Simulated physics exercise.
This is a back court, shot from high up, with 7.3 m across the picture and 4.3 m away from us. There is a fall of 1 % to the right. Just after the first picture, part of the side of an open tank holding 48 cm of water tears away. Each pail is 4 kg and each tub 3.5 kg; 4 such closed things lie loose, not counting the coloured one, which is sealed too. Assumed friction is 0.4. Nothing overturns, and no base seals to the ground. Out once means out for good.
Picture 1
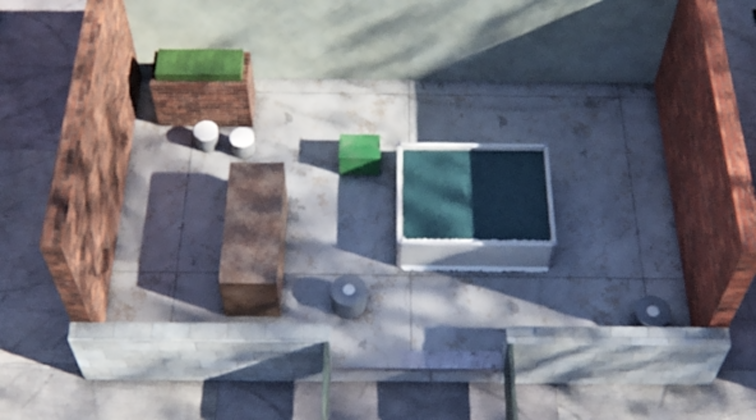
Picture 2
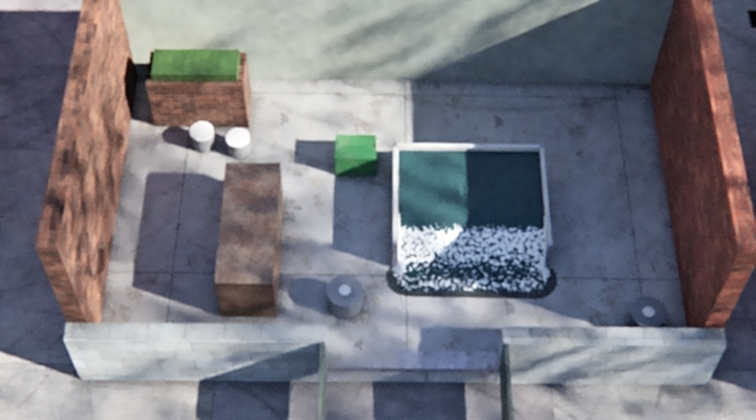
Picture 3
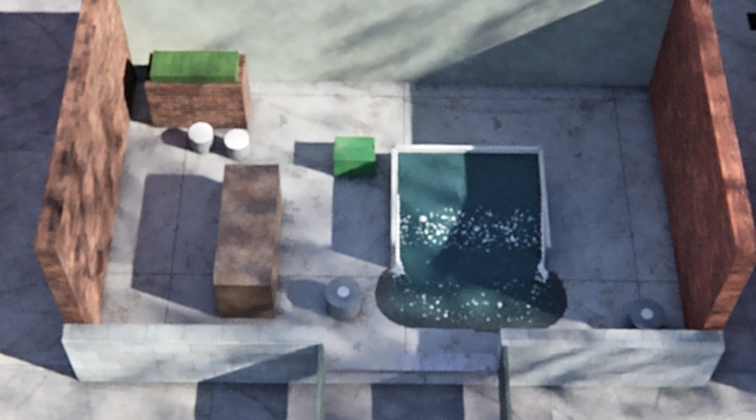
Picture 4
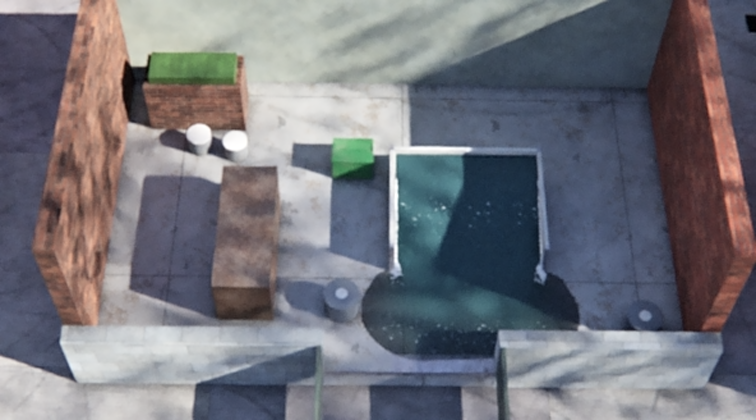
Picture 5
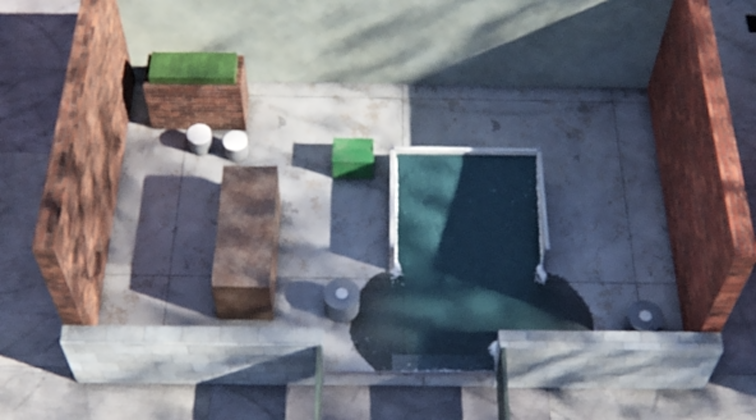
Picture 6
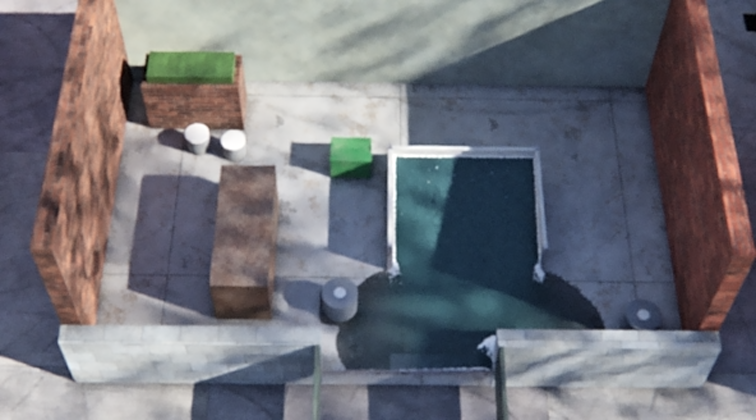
Water in a white-rimmed open tank bursts through its near side, foaming white onto the paved court between brick walls. The dark pool widens, its froth fading, and spreads around a grey tub to the low front wall and its gap, while the green chest, pails and brown block stay put.
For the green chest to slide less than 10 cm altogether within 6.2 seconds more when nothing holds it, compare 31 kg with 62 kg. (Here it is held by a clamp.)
I expect that the smaller load will do.
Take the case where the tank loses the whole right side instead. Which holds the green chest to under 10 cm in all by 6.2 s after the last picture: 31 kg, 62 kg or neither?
So the lighter choice.
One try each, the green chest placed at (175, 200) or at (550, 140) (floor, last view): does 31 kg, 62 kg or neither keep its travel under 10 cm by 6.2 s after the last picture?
In that order: Either load holds; either load holds.
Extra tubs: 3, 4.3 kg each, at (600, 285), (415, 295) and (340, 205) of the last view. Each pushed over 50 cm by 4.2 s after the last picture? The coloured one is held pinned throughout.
In that order: Farther, then farther, then not as far.
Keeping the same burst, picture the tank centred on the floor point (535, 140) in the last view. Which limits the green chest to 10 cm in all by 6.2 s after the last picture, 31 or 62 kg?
In that case the answer is that either mass works.
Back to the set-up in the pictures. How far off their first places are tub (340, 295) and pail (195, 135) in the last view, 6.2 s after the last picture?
The first has moved 20 cm and the second 0 cm from the start.
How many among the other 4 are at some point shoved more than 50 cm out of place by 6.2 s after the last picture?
1.
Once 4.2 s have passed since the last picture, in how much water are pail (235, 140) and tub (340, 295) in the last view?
Depth approx. 0 cm / 1 cm.
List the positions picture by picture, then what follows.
The first frame shows the green chest at (360, 146), on the bottom; water covers 2.8 m2; 0 of 5 have shifted.
The second frame shows the green chest at (355, 146), on the bottom; water covers 3.7 m2; 0 of 5 have shifted.
The third frame shows the green chest at (354, 148), on the bottom; 4.7 m2 under water; 0 of 5 have shifted.
The fourth frame shows the green chest at (353, 150) rests on the ground; water covers 5.9 m2; 0 of 5 have shifted.
The fifth frame shows the green chest at (353, 150), on the bottom; 6.6 m2 under water; 0 of 5 have shifted.
The sixth frame shows the green chest at (351, 149) rests on the ground; 6.9 m2 under water; 0 of 5 have shifted.
Then, 0.6 s after the last picture the green chest would be 0 cm from its start with 31 kg and 0 cm from its start with 62 kg; 0 cm of water round it then.
Then, 2.3 s after the last picture the green chest would be 0 cm from its start with 31 kg and 0 cm from its start with 62 kg; 0 cm of water round it then.
Then, 4.2 s after the last picture the green chest would be 0 cm from its start with 31 kg and 0 cm from its start with 62 kg; 0 cm of water round it then.
Then, 6.2 s after the last picture the green chest would be 0 cm from its start with 31 kg and 0 cm from its start with 62 kg; 0 cm of water round it then.
